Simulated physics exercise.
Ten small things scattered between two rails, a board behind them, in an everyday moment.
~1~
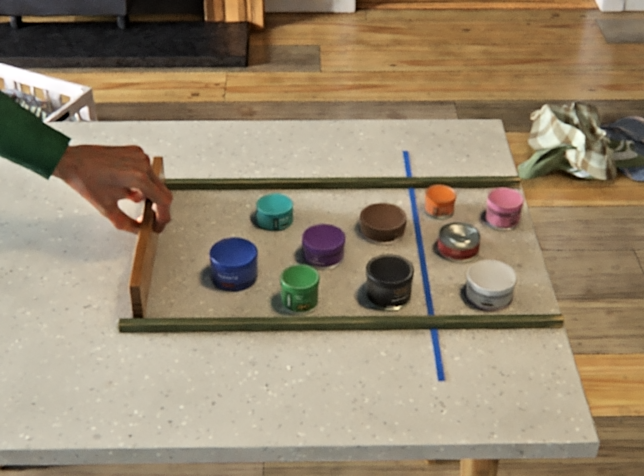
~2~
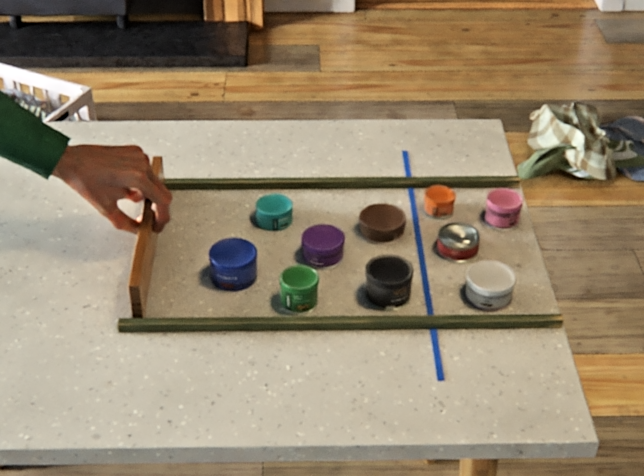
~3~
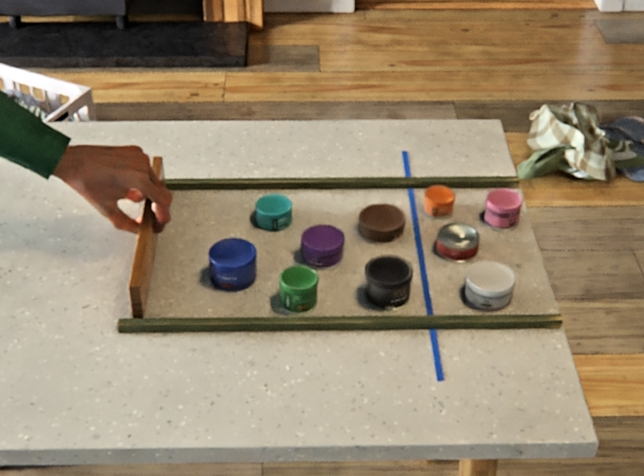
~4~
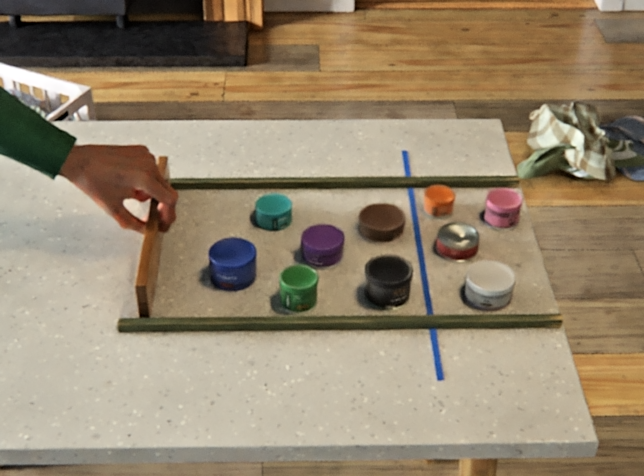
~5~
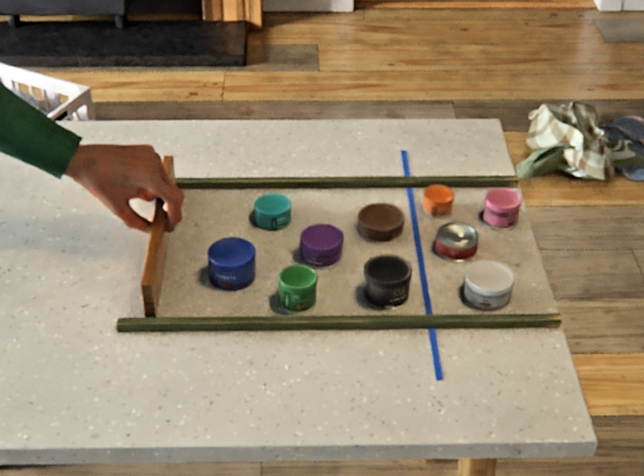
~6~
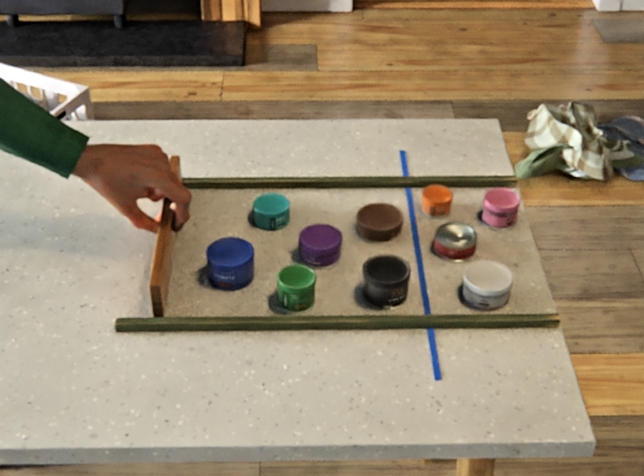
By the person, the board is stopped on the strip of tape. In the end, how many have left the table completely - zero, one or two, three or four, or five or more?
In the end, zero have left it.
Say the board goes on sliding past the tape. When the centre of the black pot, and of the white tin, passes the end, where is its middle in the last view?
(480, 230) and then (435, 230), give or take.
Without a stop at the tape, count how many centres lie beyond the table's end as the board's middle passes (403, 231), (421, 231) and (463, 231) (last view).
Result per place: 0; 0; 2.
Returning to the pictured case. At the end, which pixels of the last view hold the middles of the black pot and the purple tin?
Black pot at about (485, 282), purple tin at about (438, 237).
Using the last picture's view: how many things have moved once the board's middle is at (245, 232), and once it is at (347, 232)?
Counts: 1 / 6.
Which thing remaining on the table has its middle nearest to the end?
White tin.
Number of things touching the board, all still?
4 are in contact with it.
Soon after, none off yet; pink tin at rest near (501, 209); white tin at rest near (487, 285); red tin at rest near (455, 242).
After that, none off yet; pink tin at rest near (501, 209); white tin at rest near (487, 285); red tin at rest near (459, 243).
In the end, the number that fall off is zero.
